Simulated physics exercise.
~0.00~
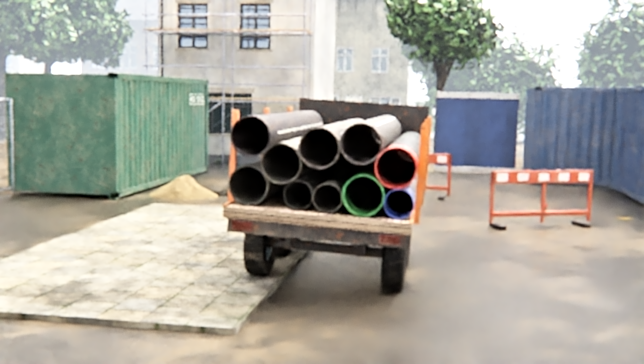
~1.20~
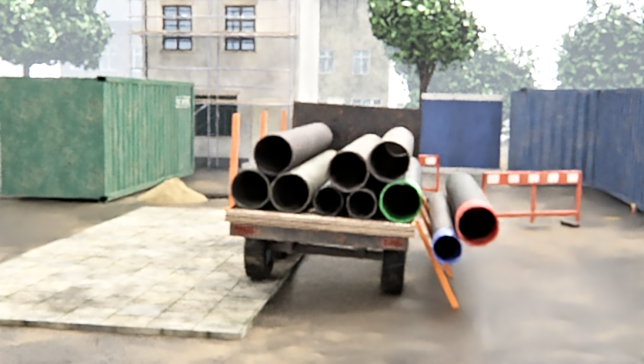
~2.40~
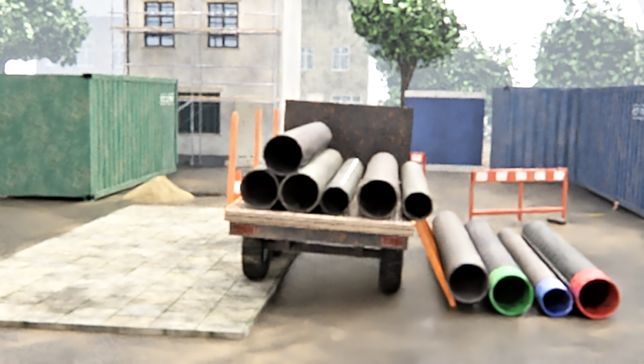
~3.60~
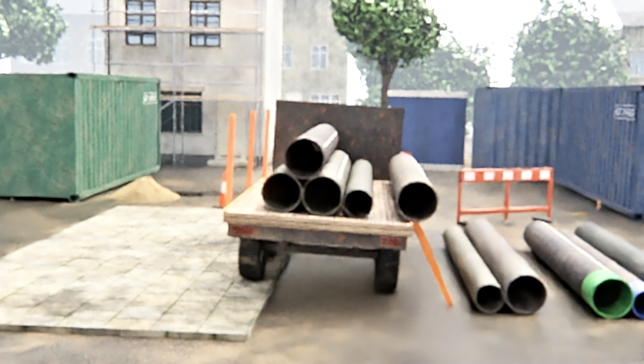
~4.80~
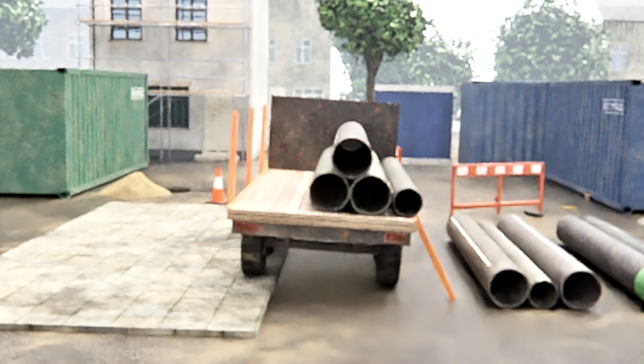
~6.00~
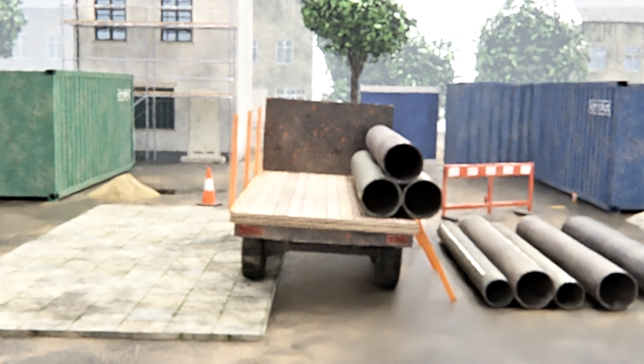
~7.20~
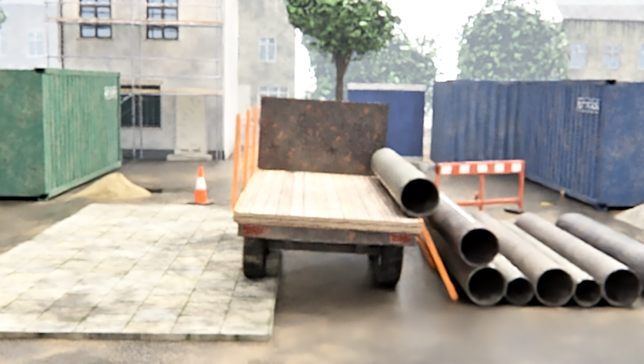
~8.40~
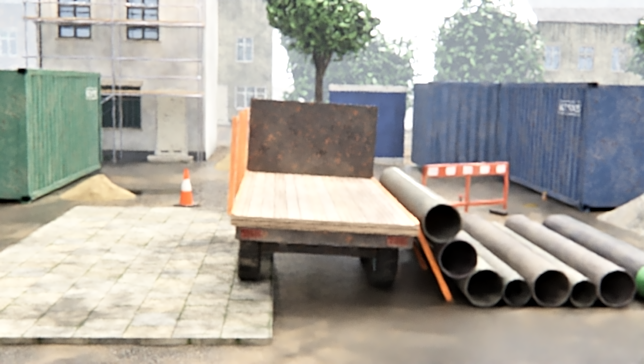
Grey steel pipes, a few with rims marked red, green or blue, are stacked end-on on a flatbed trailer seen from behind in a hazy yard. A green container stands on the left, blue ones on the right, and a building and trees rise beyond. The orange posts on the right side drop, and the red and blue pipes tumble off first, followed by the green one. The view drifts slightly sideways as the remaining pipes roll right and fall in turn. Finally the deck is bare, and the pipes lie beside it, the last leaning near its edge.
